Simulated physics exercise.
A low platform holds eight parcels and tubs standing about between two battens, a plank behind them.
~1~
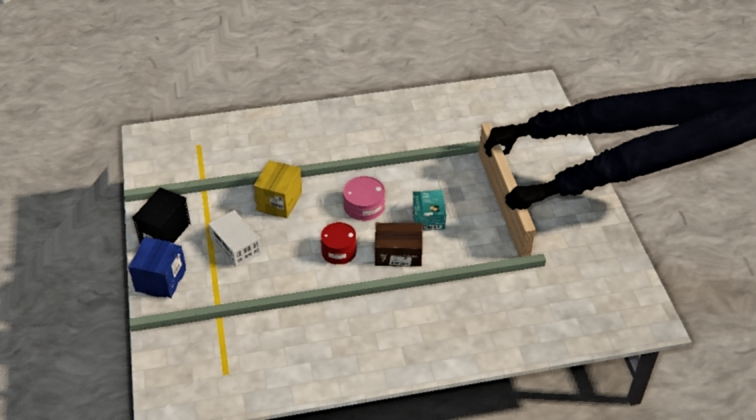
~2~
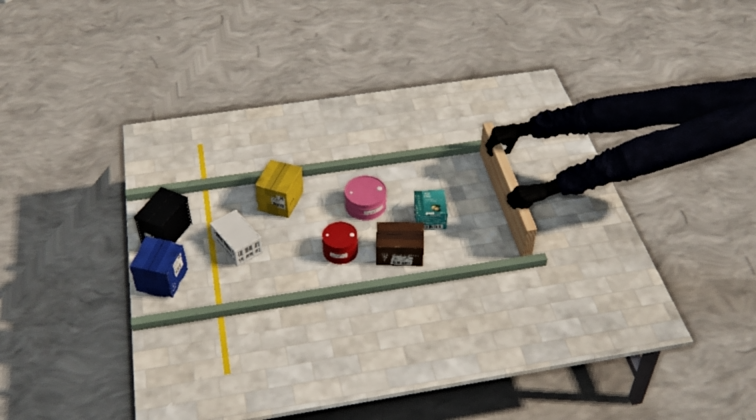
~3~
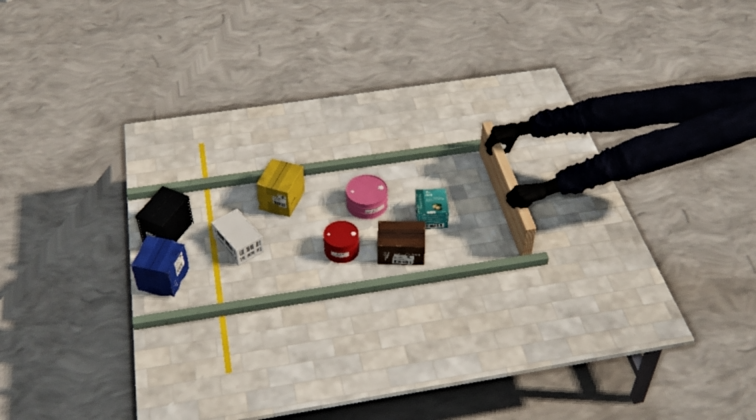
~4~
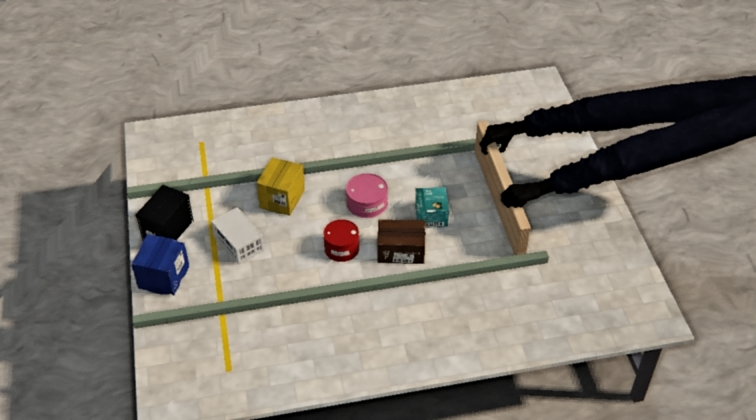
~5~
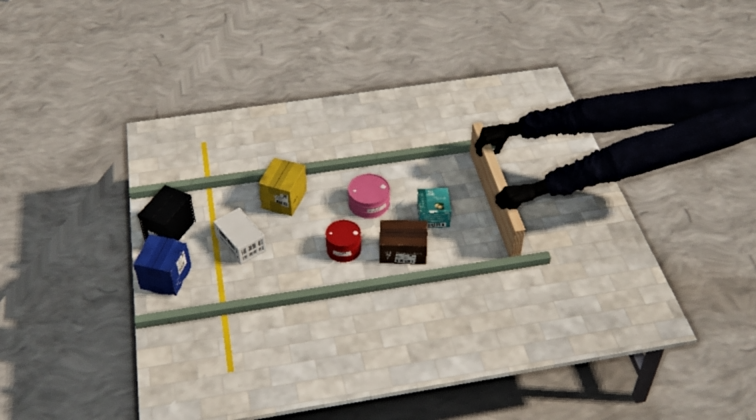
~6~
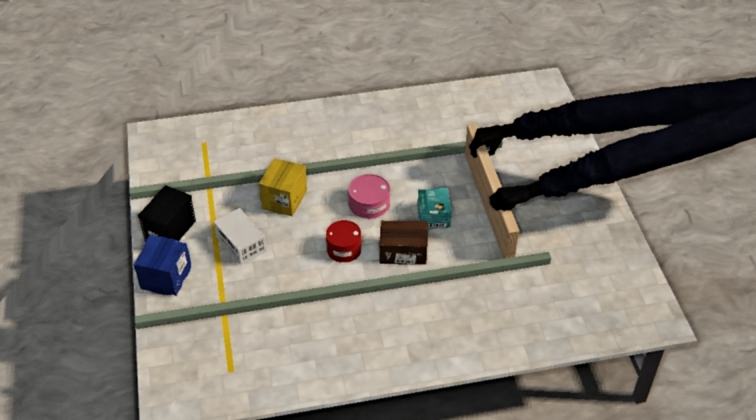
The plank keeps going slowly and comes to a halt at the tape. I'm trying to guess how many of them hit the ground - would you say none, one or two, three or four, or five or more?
The drop count fails to reach three, yet is not nil.
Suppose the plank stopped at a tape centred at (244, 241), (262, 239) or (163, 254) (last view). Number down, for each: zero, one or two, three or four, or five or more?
Not one, no fall at all, either three or four.
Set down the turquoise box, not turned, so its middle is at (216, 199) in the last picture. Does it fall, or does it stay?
In that case it never drops.
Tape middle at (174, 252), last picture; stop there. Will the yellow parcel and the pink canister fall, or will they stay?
The yellow parcel stays put and the pink canister stays put.
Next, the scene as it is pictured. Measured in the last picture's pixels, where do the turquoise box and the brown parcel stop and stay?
Answer: First (201, 254), after that (196, 281).
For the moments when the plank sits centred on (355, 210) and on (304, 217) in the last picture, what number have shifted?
The count is 4 at the first point and 6 at the second.
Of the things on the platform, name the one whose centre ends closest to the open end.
The white crate is foremost.
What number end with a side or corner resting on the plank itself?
Contact count: 4.
Early on, none off yet; blue box at rest near (163, 266); black tote at rest near (168, 219); white crate at rest near (240, 236).
A while later, none off yet; blue box at rest near (163, 266); black tote at rest near (168, 219); white crate travelled a little near (222, 231).
Finally, the number that fall off is one or two; lost, black tote and blue box.
